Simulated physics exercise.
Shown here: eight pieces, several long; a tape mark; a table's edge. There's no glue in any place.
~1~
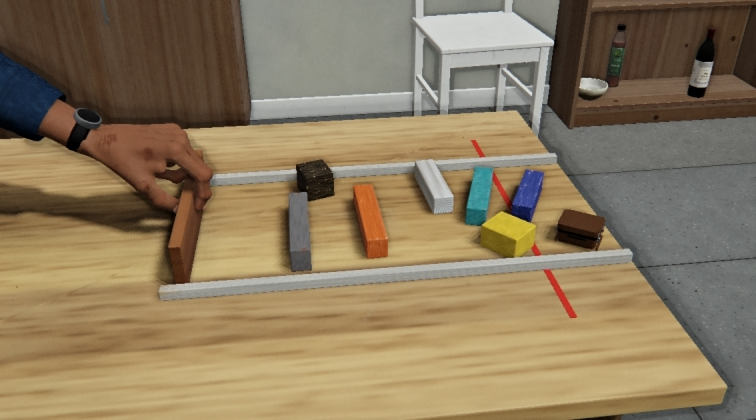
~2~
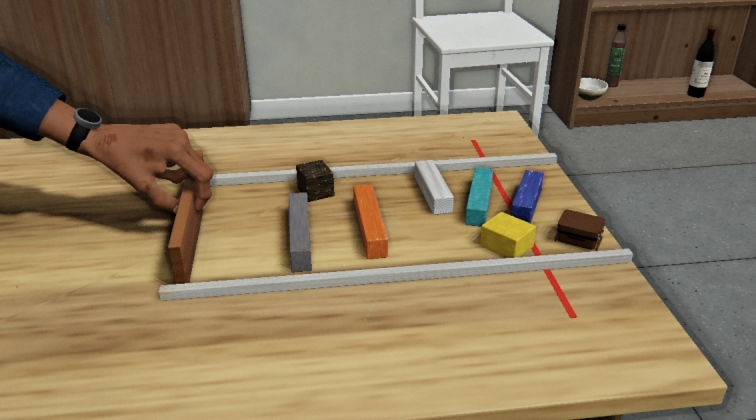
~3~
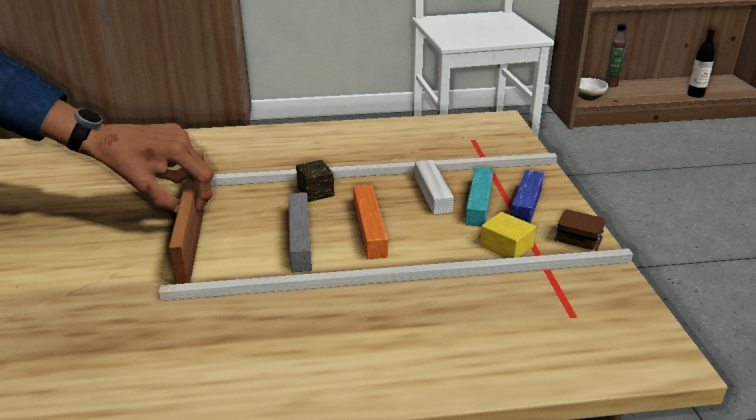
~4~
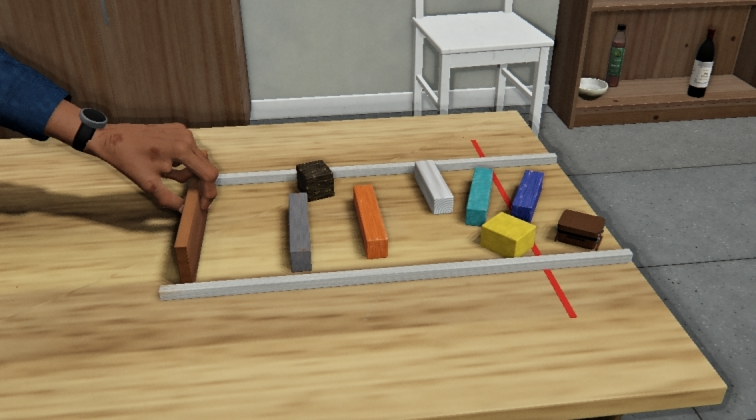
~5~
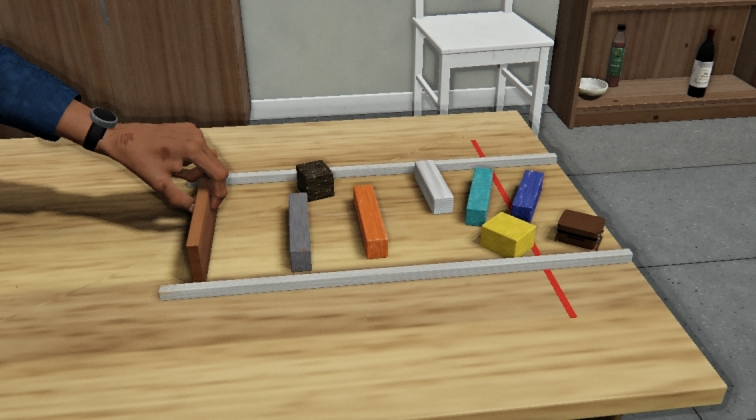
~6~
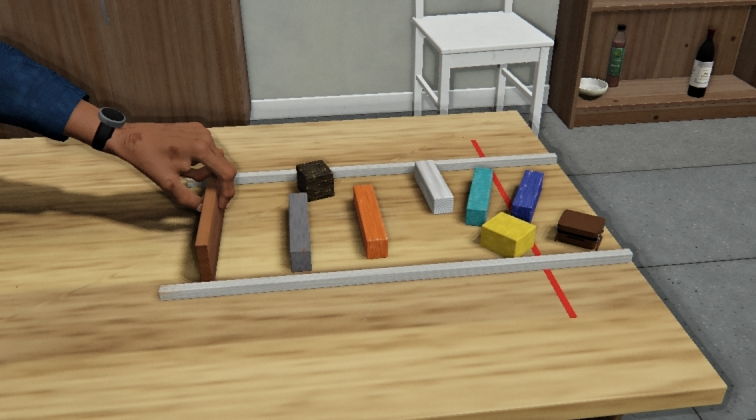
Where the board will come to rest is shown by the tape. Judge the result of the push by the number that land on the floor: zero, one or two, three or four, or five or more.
Most likely, a single one or a pair will tumble down.
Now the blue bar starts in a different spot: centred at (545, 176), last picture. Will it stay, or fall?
I reckon from there it drops down.
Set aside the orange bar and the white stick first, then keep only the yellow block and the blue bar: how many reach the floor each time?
Result: 0, then 0.
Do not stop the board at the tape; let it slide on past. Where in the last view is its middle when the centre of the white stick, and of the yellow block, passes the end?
The middle sits near (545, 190) for the first and near (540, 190) for the other.
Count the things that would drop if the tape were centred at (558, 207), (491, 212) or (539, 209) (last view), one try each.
Try by try, 5, 0 and 3.
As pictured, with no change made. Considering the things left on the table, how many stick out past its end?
Number: 0.
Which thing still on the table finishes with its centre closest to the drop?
It would be the turquoise bar.
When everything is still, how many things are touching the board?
2.
Soon after, none off yet; brown case at rest near (580, 231); blue bar at rest near (528, 197); yellow block at rest near (508, 236).
At rest, the number that fall off is one or two; fallen, blue bar and brown case.
